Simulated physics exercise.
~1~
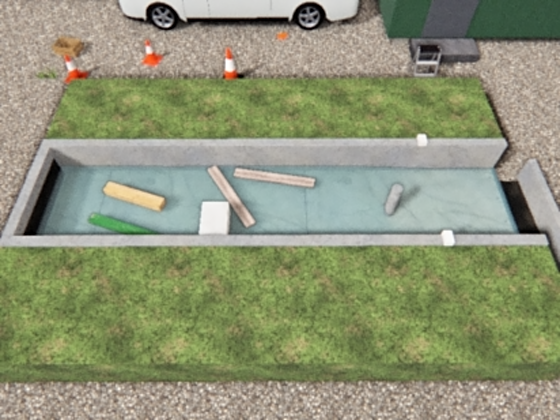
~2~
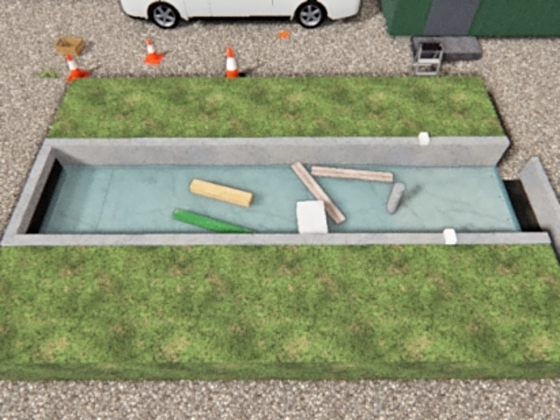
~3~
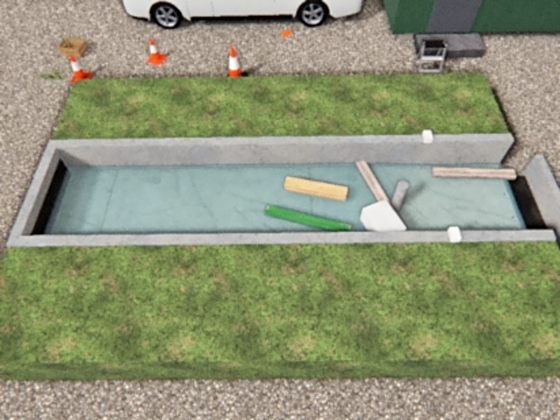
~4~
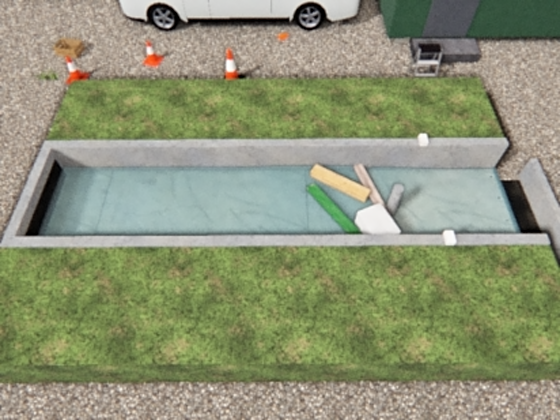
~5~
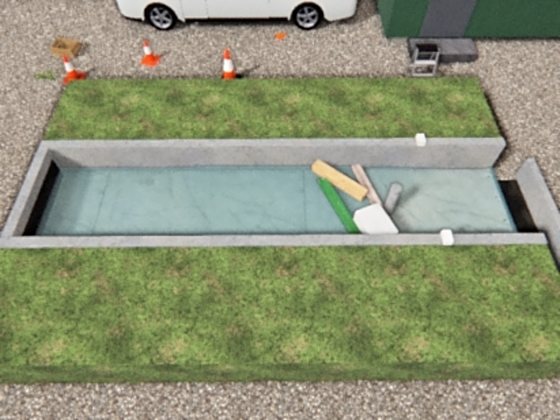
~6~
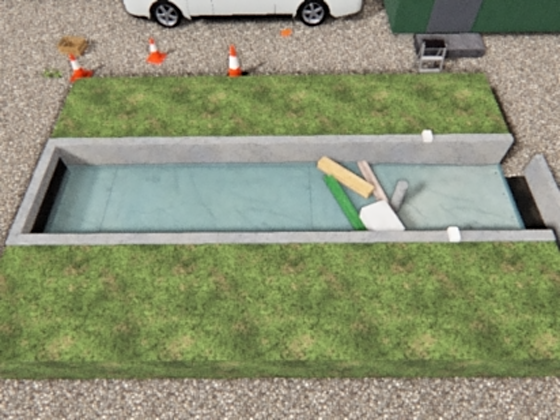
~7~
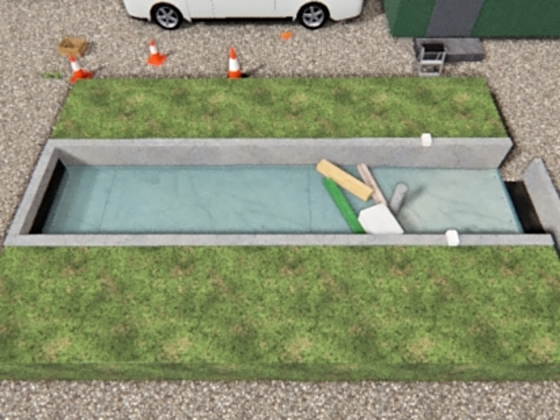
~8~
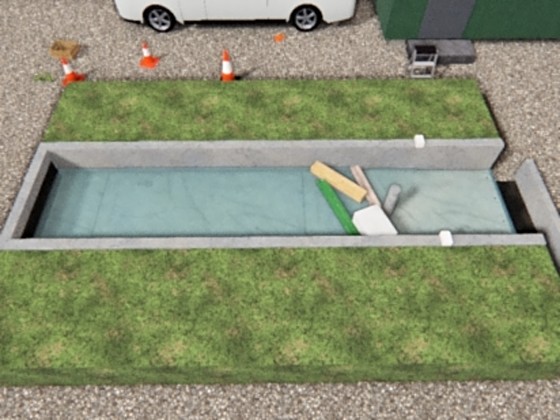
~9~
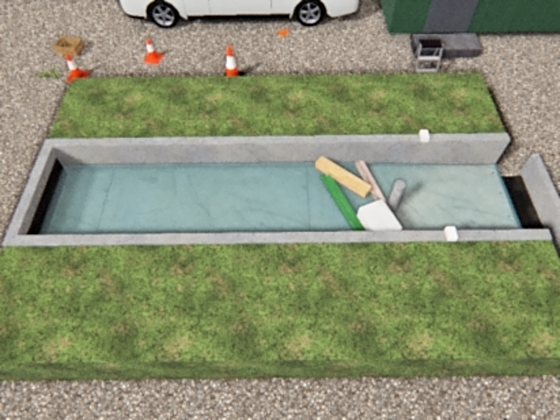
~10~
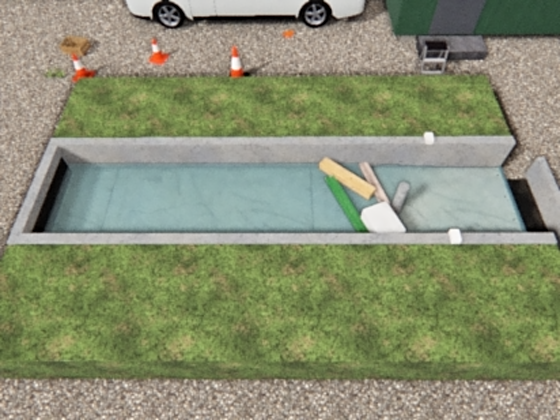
In a concrete water channel between grassy banks, floating planks and a white box drifted right; one brownish plank slipped out of sight at the far end, while the rest, including the green plank, bunched together around a small grey piece and stayed there.
